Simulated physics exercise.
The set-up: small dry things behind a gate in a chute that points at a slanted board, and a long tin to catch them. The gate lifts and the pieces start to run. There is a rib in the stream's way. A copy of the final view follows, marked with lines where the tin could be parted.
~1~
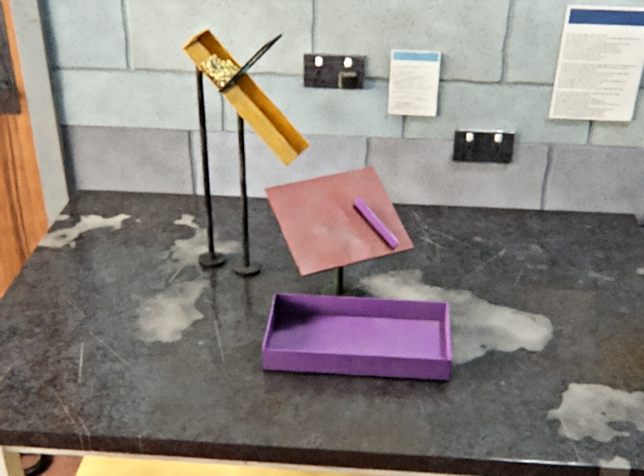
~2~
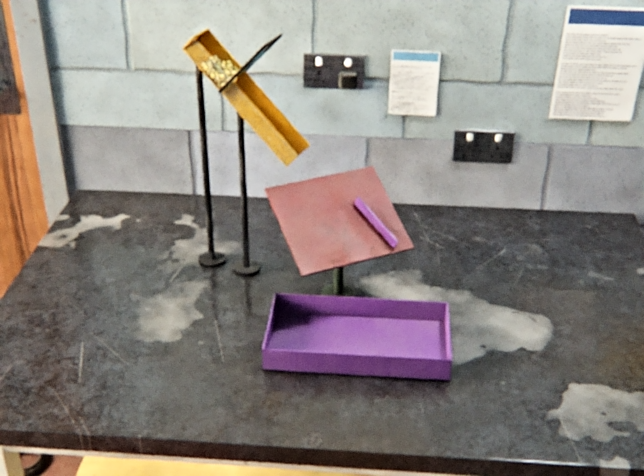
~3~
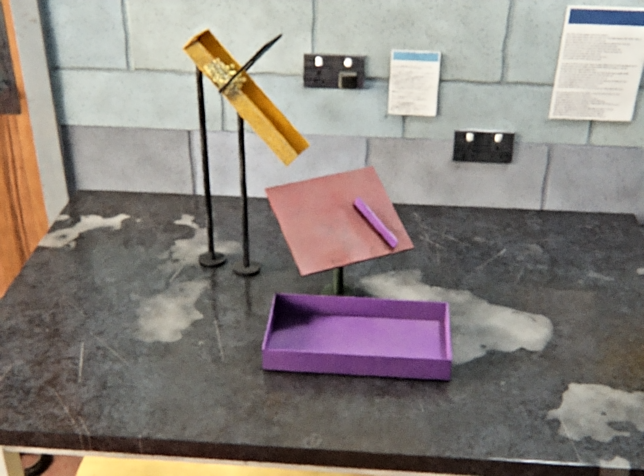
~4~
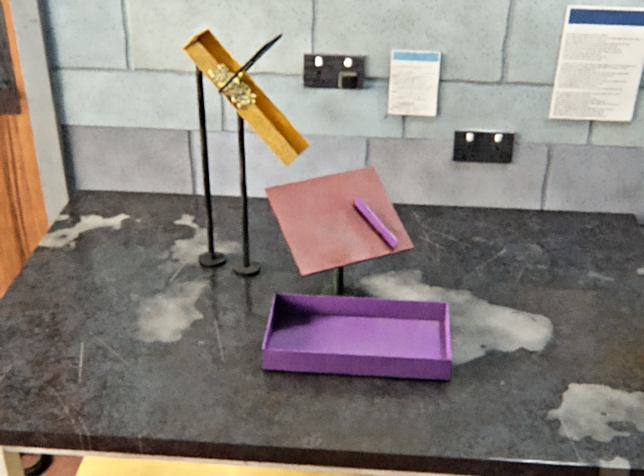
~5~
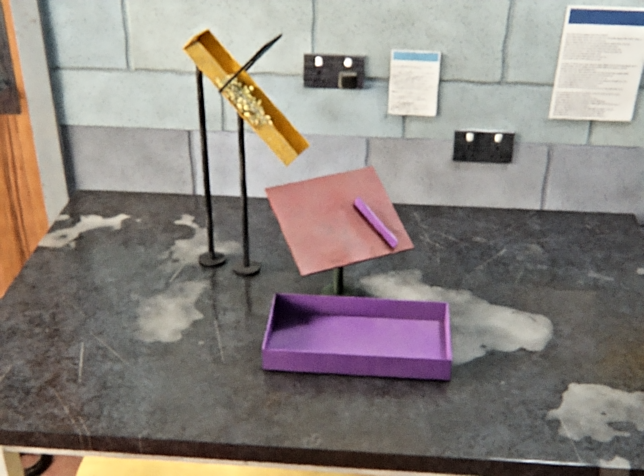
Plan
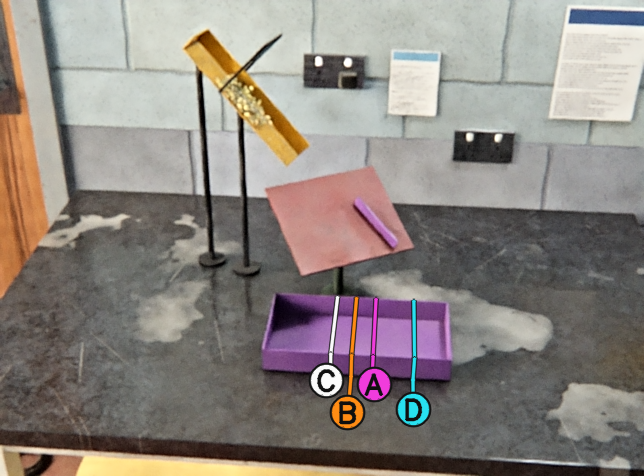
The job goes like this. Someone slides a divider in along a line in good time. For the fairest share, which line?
Go for D.
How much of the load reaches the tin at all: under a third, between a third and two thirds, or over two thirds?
About that: Over two thirds.
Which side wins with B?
The right side.
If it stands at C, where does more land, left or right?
More lands on the right.
On the marked copy, line A crosses the front rim at (373, 355); line B crosses the front rim at (351, 354); line C crosses the front rim at (330, 353); line D crosses the front rim at (414, 357).
With A, of what is caught, only a few on the left of the divider, all but a few on the right.
With B, of what is caught, none at all on the left of the divider, the whole lot on the right.
With C, of what is caught, none at all on the left of the divider, the whole lot on the right.
With D, of what is caught, close to a third on the left of the divider, close to two thirds on the right.
